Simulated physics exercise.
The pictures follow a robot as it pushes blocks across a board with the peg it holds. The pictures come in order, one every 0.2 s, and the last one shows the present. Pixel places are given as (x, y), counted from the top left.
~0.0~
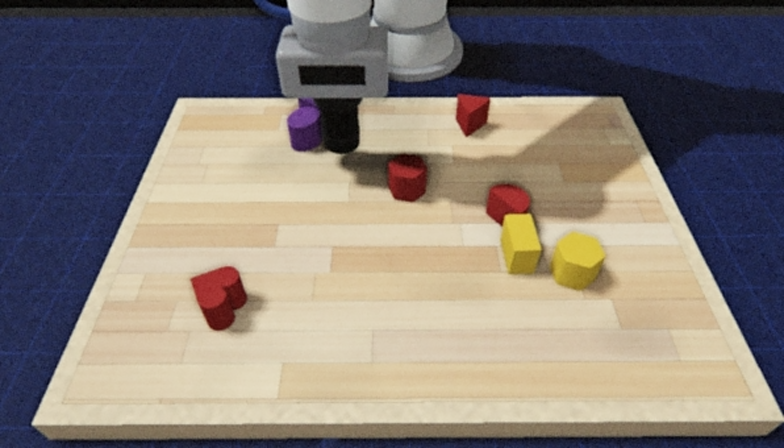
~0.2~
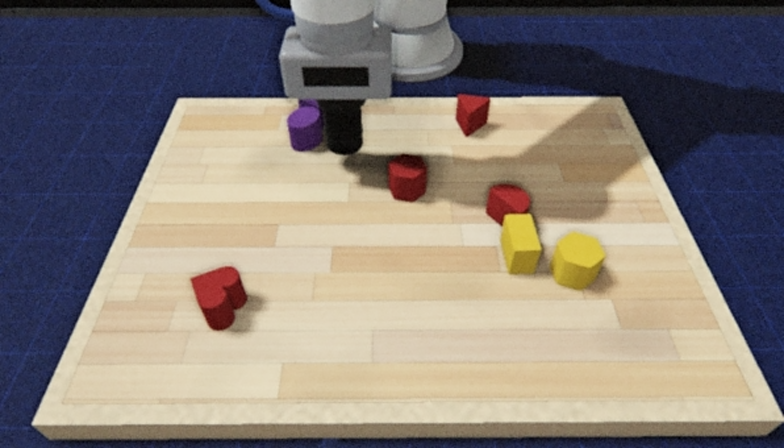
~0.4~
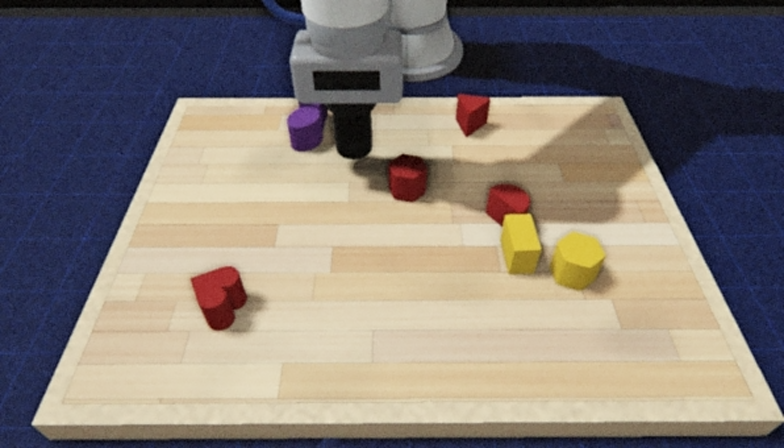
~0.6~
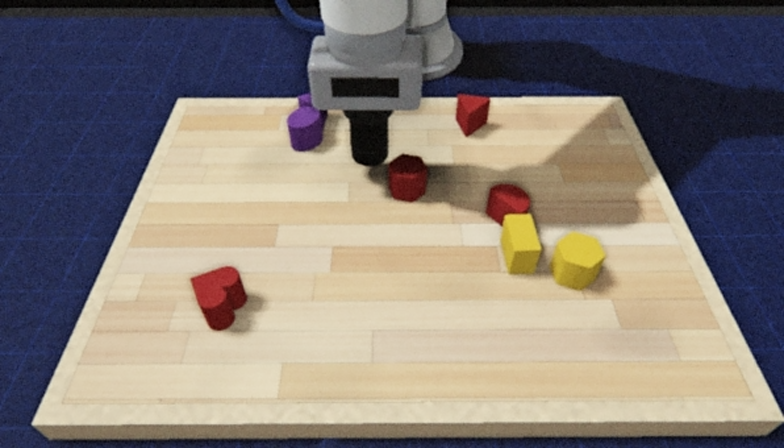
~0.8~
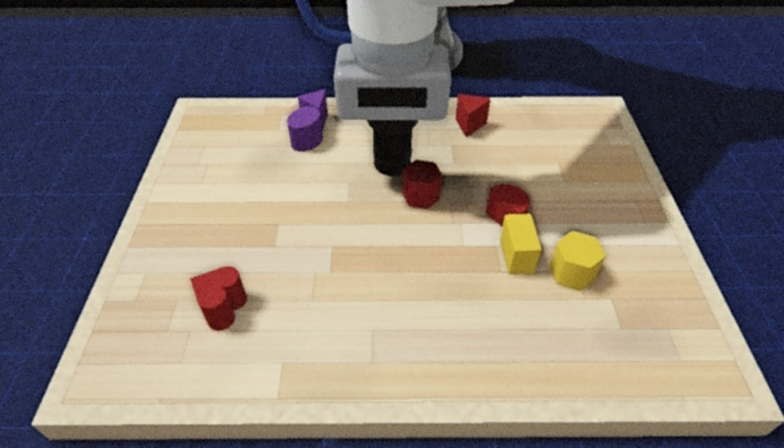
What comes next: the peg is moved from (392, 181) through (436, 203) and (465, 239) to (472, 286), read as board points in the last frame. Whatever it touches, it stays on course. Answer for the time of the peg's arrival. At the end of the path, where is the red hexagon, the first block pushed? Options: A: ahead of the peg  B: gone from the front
My answer is option B.
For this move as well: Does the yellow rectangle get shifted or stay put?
The result: It moves.
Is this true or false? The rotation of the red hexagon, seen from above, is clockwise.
Answer: False.
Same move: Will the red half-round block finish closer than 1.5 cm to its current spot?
Yes, that is what happens.
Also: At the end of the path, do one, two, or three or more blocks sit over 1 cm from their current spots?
It's going to be two.
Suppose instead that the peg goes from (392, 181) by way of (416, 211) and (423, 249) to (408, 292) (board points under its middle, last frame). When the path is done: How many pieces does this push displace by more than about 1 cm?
Answer: One block.
On the path given first. One third of the way, peg at (437, 187); red hexagon at (472, 193).
Two thirds of the way, peg at (467, 225); red hexagon at (512, 222), turned 55° anticlockwise; red half-round block at (517, 195); yellow rectangle at (543, 237), turned 50° clockwise.
At the end, peg at (474, 271); red hexagon at (514, 224), turned 60° anticlockwise; red half-round block at (517, 195); yellow rectangle at (545, 238), turned 45° clockwise; yellow hexagon not moved.
